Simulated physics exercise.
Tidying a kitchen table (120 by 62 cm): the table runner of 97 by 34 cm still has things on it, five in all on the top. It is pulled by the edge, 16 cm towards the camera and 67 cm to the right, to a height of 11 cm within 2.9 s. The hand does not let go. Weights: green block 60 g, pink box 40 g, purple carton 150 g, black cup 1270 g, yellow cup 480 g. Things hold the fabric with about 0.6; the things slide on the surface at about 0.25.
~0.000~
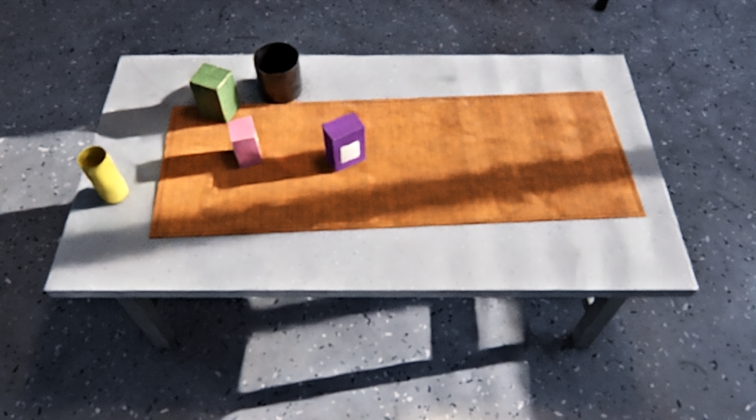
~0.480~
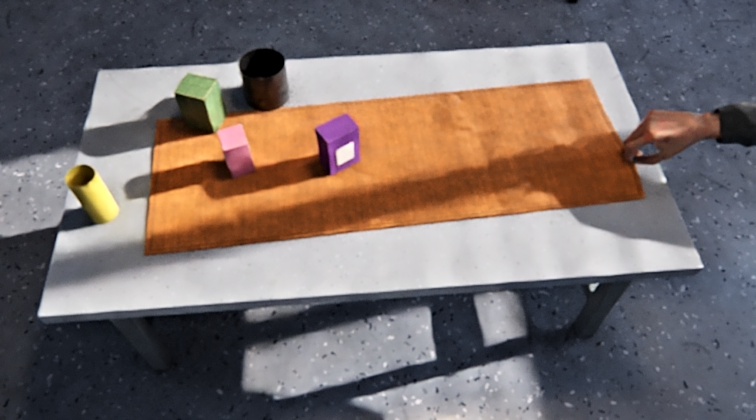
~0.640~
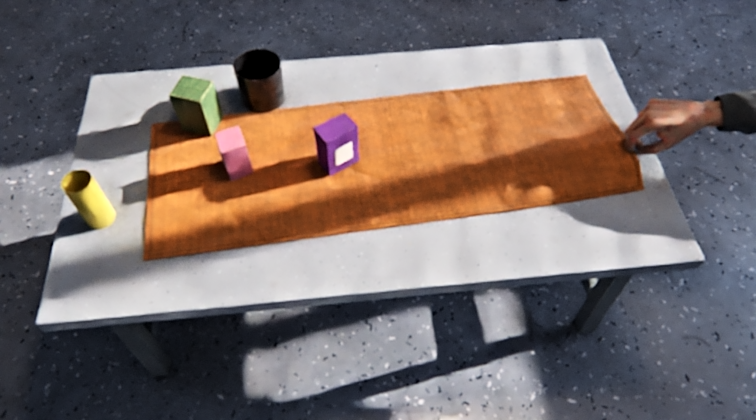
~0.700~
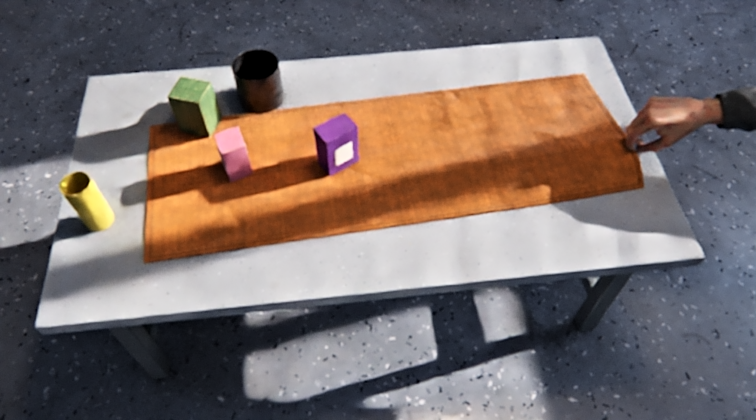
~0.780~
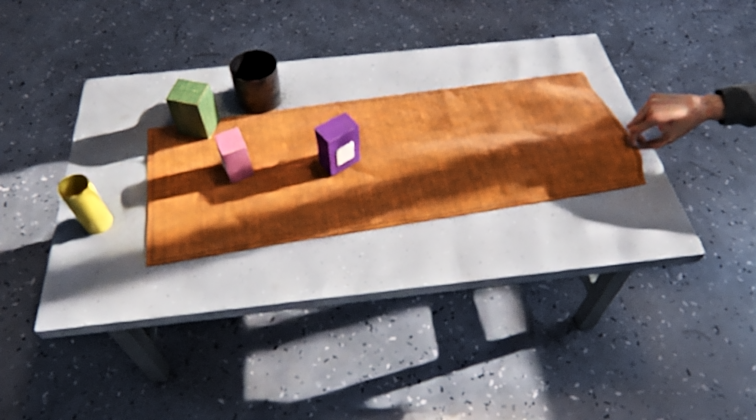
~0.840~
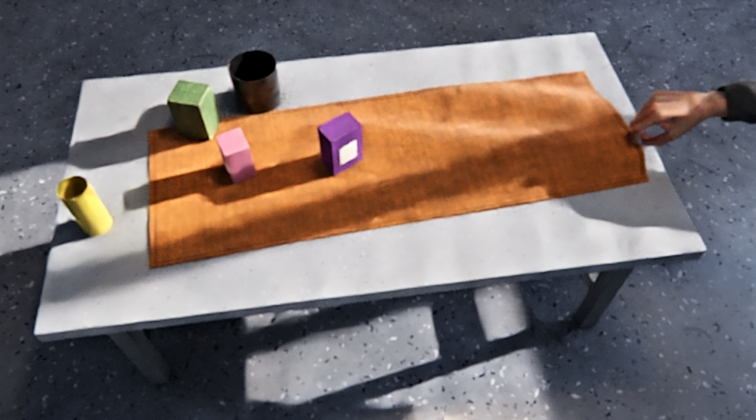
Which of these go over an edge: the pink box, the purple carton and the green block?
Result: Pink box falls off, purple carton falls off, green block drops off.
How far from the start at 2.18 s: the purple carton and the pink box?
Purple carton 40 cm, pink box 40 cm.
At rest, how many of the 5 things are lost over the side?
3 of them.
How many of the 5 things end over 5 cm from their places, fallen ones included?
That makes 3.
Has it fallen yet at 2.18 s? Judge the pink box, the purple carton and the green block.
Pink box still up, purple carton not yet down, green block still up.
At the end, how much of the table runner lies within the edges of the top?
Some 0 per cent of it.
By 1.5 s, 90 % of the table runner is still over the top; purple carton 17 cm off its start, pink box 16 cm off its start, green block 16 cm off its start.
By 2.2 s, 65 % of the table runner is still over the top; purple carton 40 cm off its start, pink box 39 cm off its start, green block 39 cm off its start.
By 2.8 s, 45 % of the table runner is still over the top; purple carton 61 cm off its start at (660, 138), green block 61 cm off its start at (493, 97), pink box 61 cm off its start at (549, 149).
By 3.5 s, 5 % of the table runner is still over the top; pink box 96 cm off its start, purple carton over the edge, green block 94 cm off its start.
By 5.1 s, 0 % of the table runner is still over the top; green block over the edge, pink box over the edge, purple carton over the edge.
